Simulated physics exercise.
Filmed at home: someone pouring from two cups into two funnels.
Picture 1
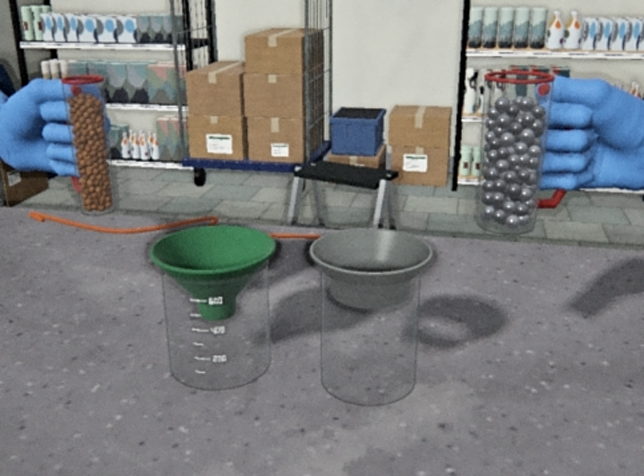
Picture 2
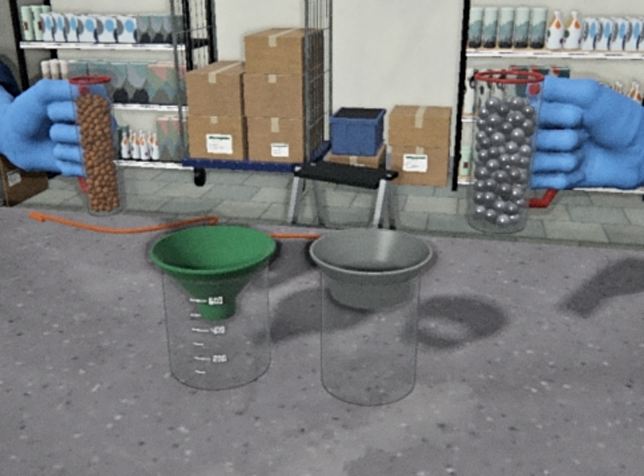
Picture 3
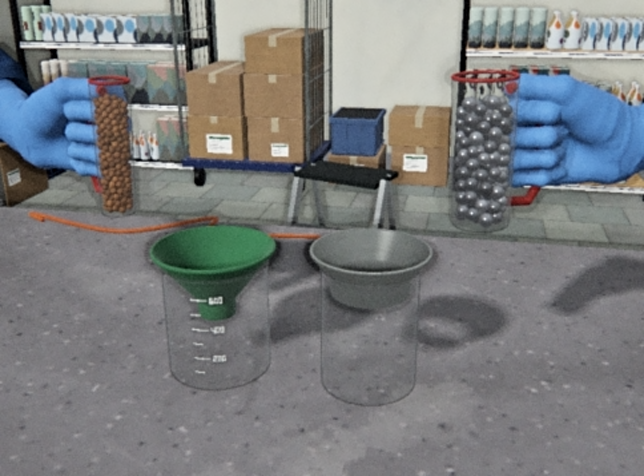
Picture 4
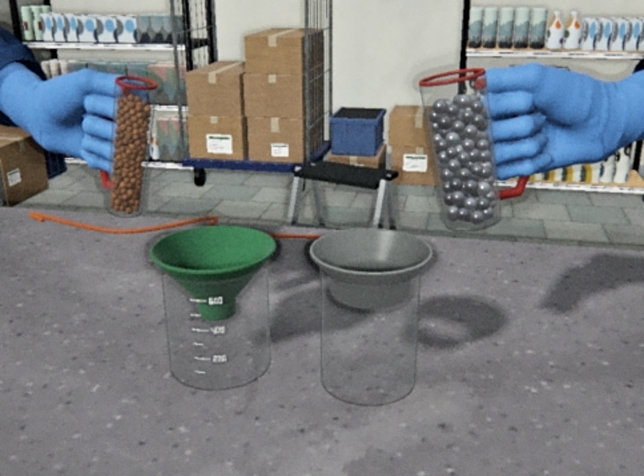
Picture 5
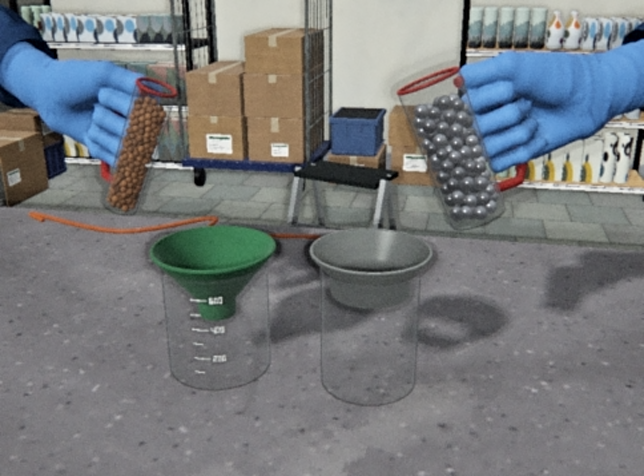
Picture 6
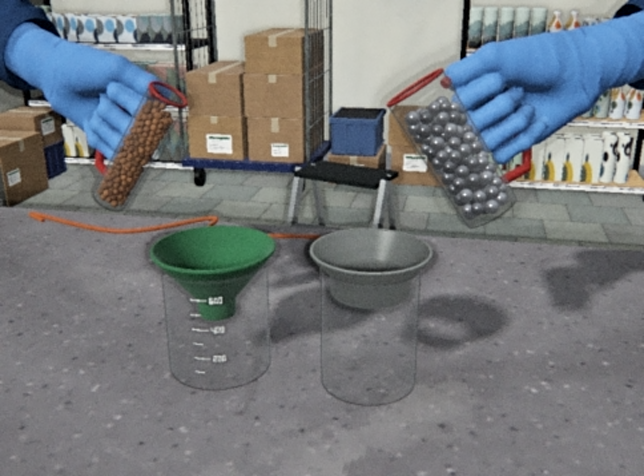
Two blue-gloved hands move cups of small balls inward, then tilt them toward each other.
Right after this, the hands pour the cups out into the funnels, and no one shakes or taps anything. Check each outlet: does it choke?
In order: Left: Most likely it empties out fully; right: Most likely it empties out fully.
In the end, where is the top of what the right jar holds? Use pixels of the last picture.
My guess is somewhere close to (376, 344).
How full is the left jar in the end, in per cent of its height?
15 per cent, give or take.
Then, 0.36 s on from there, left, the whole lot still in the cup; right, the whole lot still in the cup.
Then, 0.73 s on from there, left, the whole lot still in the cup; right, all but a few still in the cup, only a few in or over the funnel.
Then, 1.18 s on from there, left, near half still in the cup, near a quarter in or over the funnel, near a quarter down in the jar; right, near a quarter still in the cup, near a third in or over the funnel, near half down in the jar.
In the end, left, the whole lot down in the jar; right, the whole lot down in the jar.
